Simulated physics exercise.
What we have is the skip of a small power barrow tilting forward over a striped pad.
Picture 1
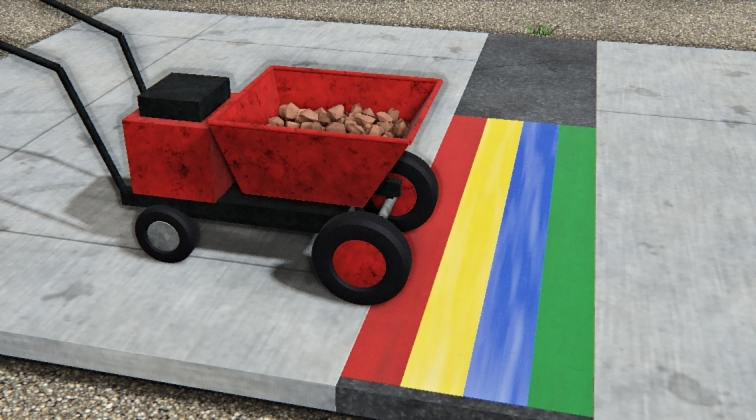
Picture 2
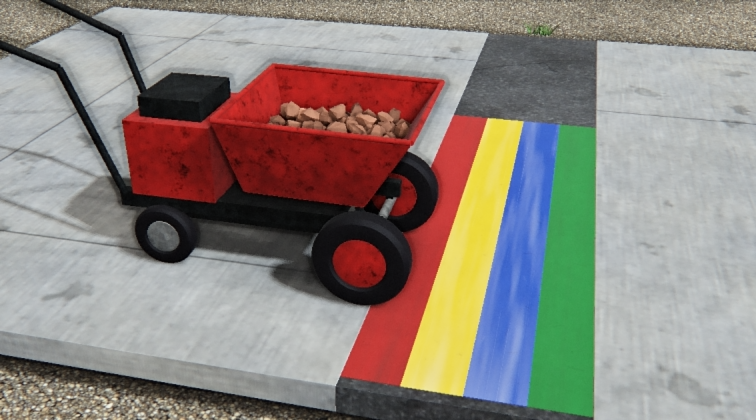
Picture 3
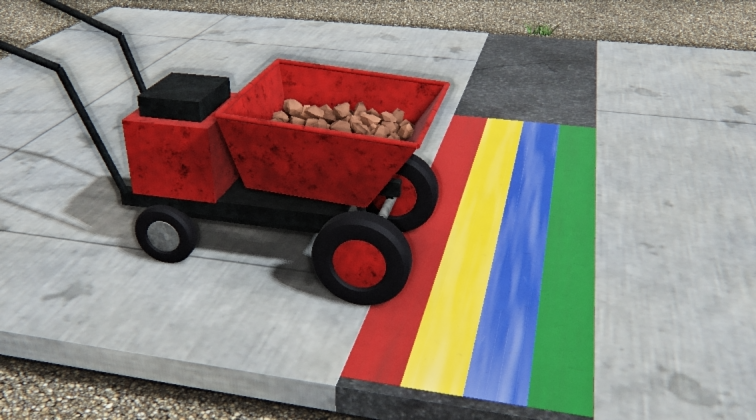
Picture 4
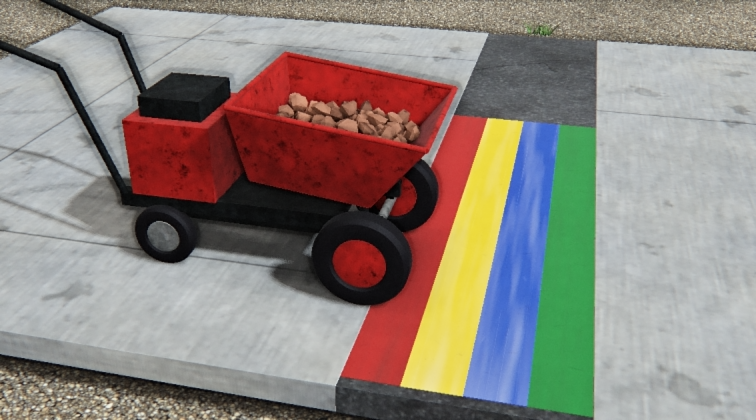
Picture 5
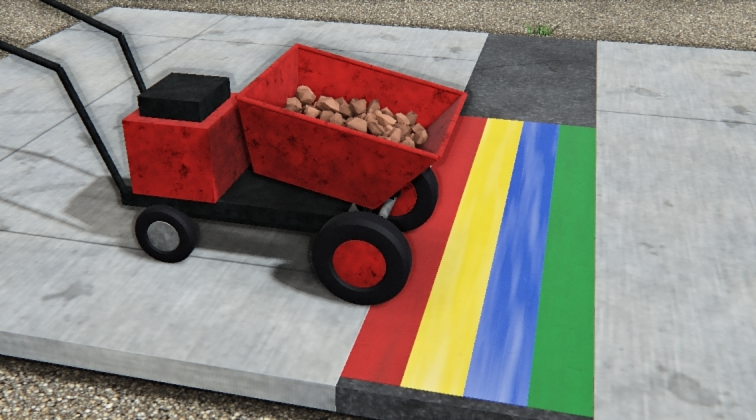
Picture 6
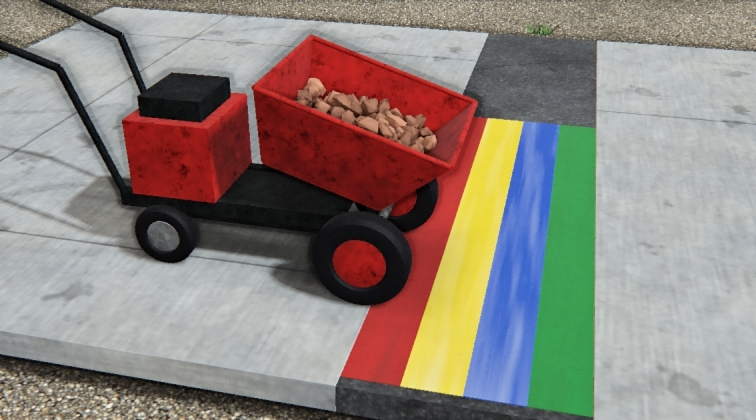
A red skip loaded with rubble tilts forward on a small barrow beside coloured stripes.
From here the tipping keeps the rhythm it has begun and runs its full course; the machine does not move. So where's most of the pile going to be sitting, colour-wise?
Most of it sits on green.
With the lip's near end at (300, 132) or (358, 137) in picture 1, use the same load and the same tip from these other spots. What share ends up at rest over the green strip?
Close to 0 in a hundred, and close to 10 in a hundred.
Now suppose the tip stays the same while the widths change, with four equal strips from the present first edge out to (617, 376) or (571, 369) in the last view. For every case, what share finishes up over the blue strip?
The first case gives around 30 %, the second around 10 %.
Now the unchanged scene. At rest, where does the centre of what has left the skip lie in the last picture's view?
Somewhere around (562, 281) in the final view.
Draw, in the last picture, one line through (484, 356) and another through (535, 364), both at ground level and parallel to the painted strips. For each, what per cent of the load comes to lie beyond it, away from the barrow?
Around 70 per cent for the first, around 50 per cent for the second.
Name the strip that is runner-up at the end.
Rank 2: The blue one.
Soon, skip tipped steeply; all in the skip.
A while on, skip tipped right over; most in the skip; a small part over the blue strip; a stray few over the green strip.
Towards the end, skip tipped right over; about a third in the skip; about a quarter over the blue strip; about a third over the green strip; a small part off the paint.
Finally, skip tipped right over; about a third in the skip; none over the red strip; none over the yellow strip; about a quarter over the blue strip; about a third over the green strip; about a quarter off the paint.
